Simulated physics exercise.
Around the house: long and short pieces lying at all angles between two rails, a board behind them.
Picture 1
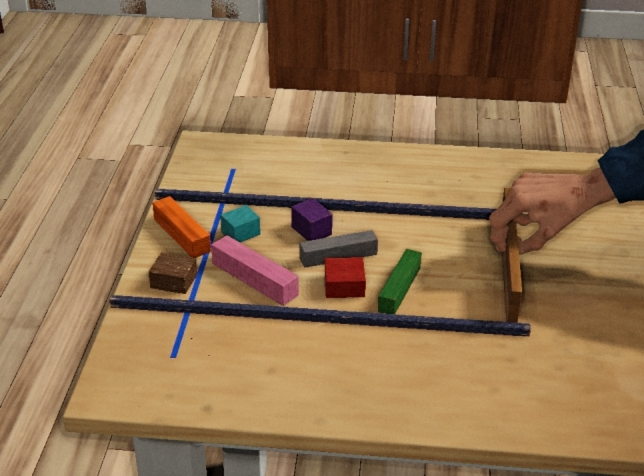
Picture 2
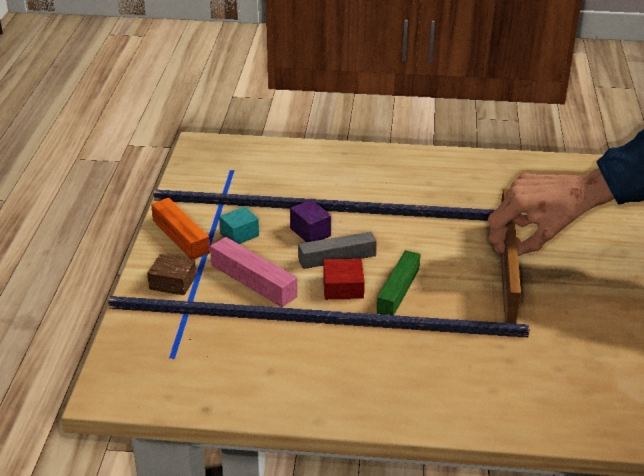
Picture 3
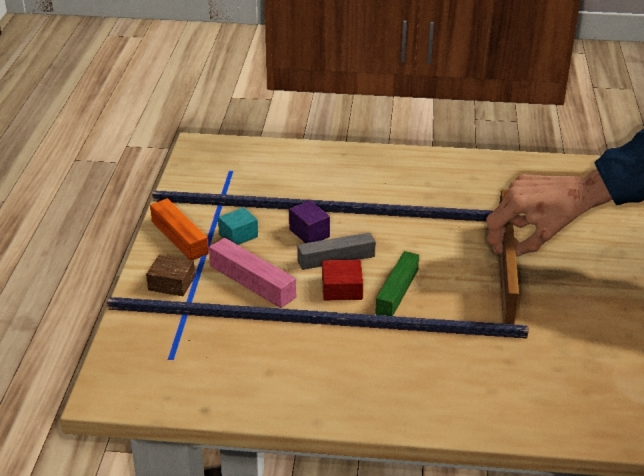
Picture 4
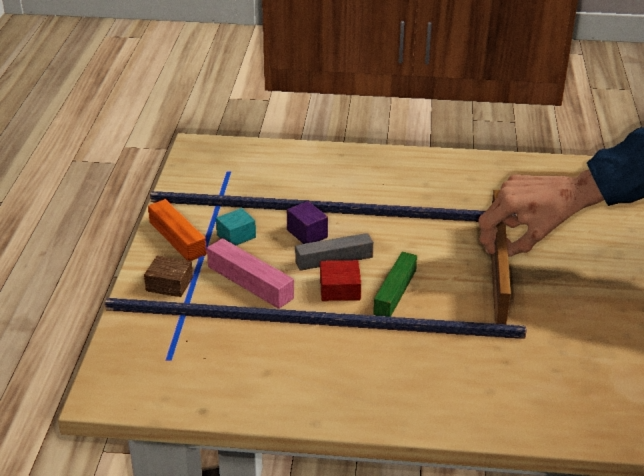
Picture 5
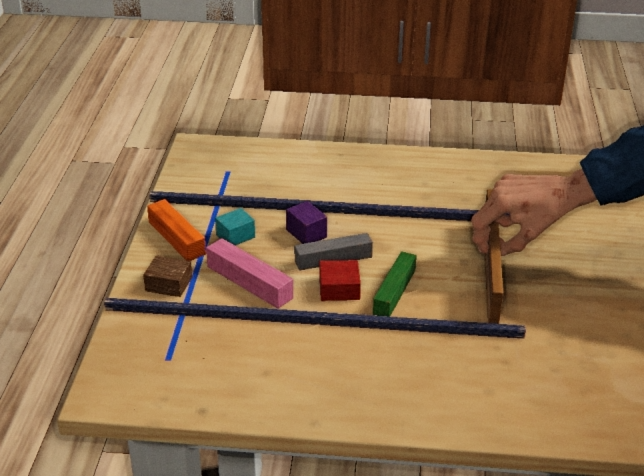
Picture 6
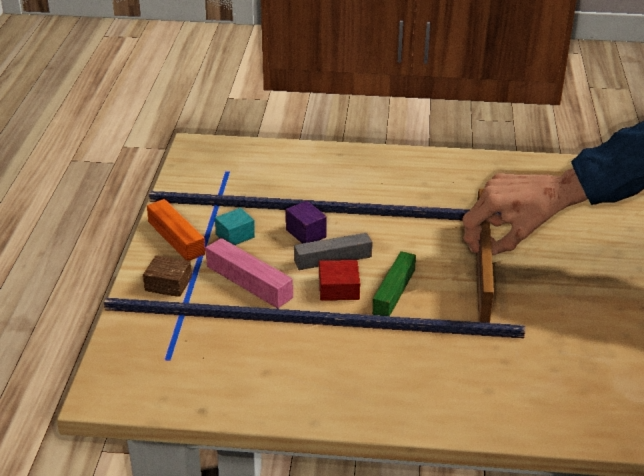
The footage shows a hand holding an upright wooden board between two dark rails on a table and sliding it a short way left, while the coloured blocks and sticks lying near a blue tape line stay in place.
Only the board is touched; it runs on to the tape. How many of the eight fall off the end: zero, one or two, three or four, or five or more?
Here the number that fall off is one or two.
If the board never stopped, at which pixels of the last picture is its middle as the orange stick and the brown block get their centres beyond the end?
At (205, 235) for the orange stick; at (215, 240) for the brown block.
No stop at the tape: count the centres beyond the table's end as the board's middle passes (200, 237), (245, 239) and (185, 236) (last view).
It would be 2, 0 and 3.
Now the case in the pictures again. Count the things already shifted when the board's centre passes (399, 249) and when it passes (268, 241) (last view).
First 1, then 8.
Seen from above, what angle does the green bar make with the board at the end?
Some 0 degrees.
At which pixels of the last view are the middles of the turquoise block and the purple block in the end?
The turquoise block at (166, 225), the purple block at (198, 211).
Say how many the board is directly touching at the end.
In contact: 3.
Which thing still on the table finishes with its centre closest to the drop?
That is the orange stick.
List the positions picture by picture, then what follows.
Orange stick (181, 227); brown block (173, 273); turquoise block (240, 225); board (510, 254); tape (207, 252), in the first frame.
Brown block (172, 274); purple block (311, 222), in the second frame.
Turquoise block (238, 227); red block (342, 280), in the third frame.
Orange stick (177, 230); green bar (396, 284), in the fourth frame.
Brown block (168, 276); board (493, 255), in the fifth frame.
Orange stick (176, 229); brown block (168, 276); turquoise block (235, 227); board (483, 254); tape (201, 254), in the sixth frame.
Soon after, none off yet; orange stick at rest near (176, 229); brown block at rest near (168, 276); turquoise block at rest near (235, 227).
After that, none off yet; orange stick displaced a little near (167, 225); brown block moving near (164, 276); turquoise block at rest near (235, 227).
In the end, the number that fall off is one or two; gone, brown block.
